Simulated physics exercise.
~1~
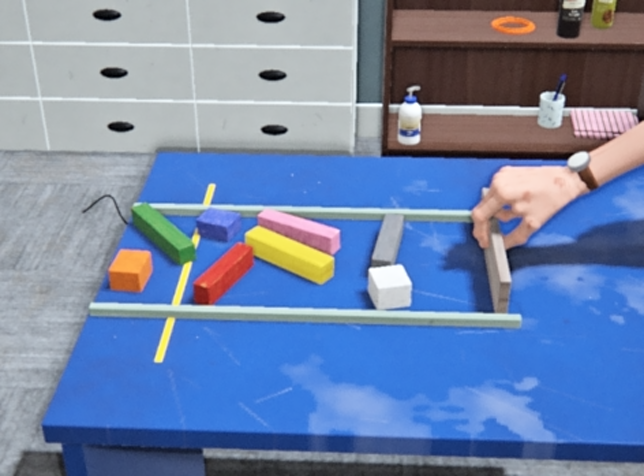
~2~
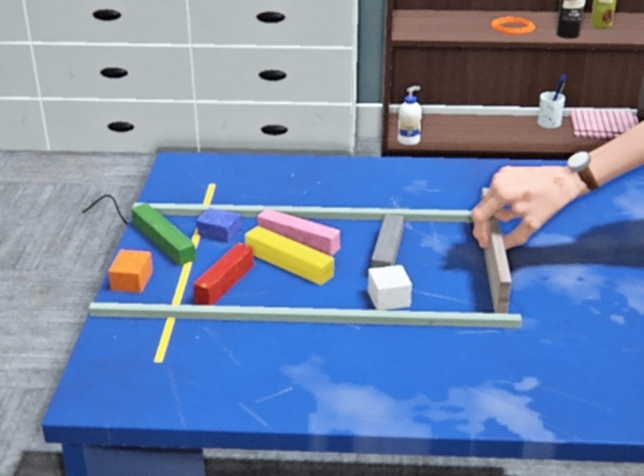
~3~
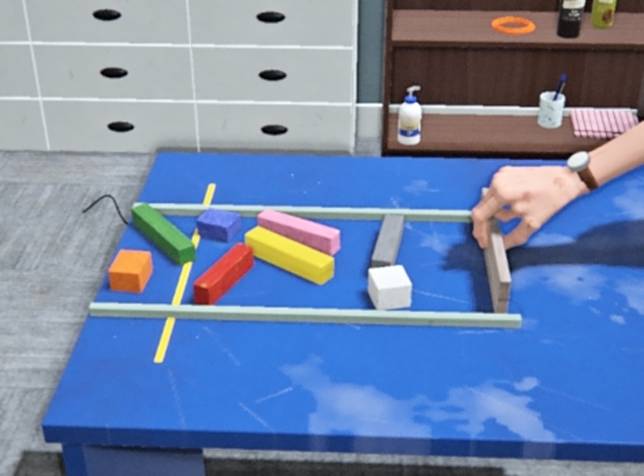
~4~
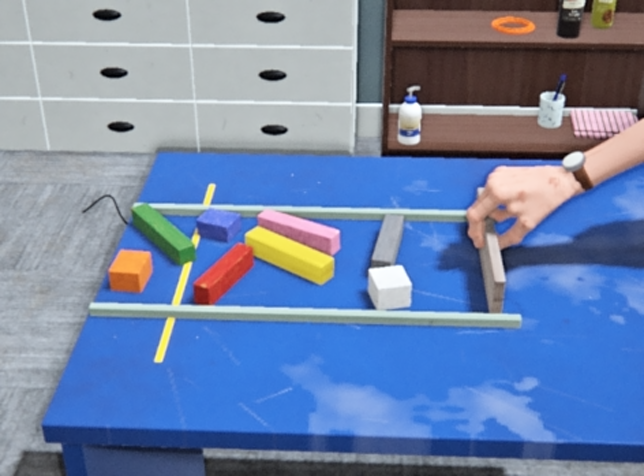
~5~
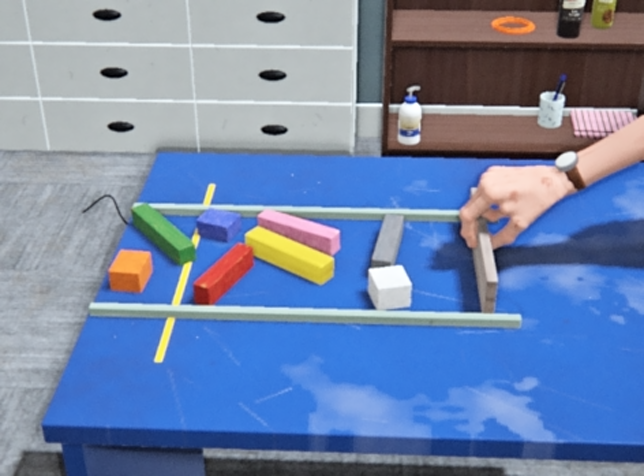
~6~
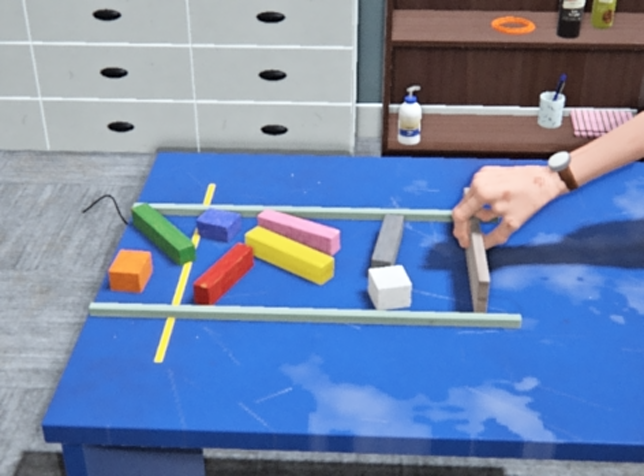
A hand with a wristwatch grips an upright greyish-brown board at the right end of two pale green rails on a blue table, seen from slightly above by a still camera. Between the rails lie orange, green, blue, red, yellow, pink, grey and white blocks, with yellow tape crossing at left. The hand holds nearly still, then slides the board slightly left, while the blocks stay put.
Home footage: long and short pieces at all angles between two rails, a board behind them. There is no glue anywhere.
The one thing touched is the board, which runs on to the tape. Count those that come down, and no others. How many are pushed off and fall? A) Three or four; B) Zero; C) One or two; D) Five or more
C, one or two.
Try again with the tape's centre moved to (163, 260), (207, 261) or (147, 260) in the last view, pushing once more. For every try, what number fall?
Counts per try, in order: 3 / 0 / 5.
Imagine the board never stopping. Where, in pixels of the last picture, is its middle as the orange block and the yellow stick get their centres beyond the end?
The orange block gives roughly (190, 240), the yellow stick roughly (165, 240).
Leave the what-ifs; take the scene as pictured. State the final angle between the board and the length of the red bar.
Near 20 degrees.
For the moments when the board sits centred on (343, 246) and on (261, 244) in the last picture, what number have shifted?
4 by the first point, 6 by the second.
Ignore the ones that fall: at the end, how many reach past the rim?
I make it 1.
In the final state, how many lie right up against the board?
Well, it touches 2.
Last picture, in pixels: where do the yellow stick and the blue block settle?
(141, 250), and the other (147, 218).
Soon after, none off yet; orange block at rest near (131, 271); green bar at rest near (163, 234); blue block at rest near (219, 225).
At rest, the number that fall off is one or two; fallen, green bar.
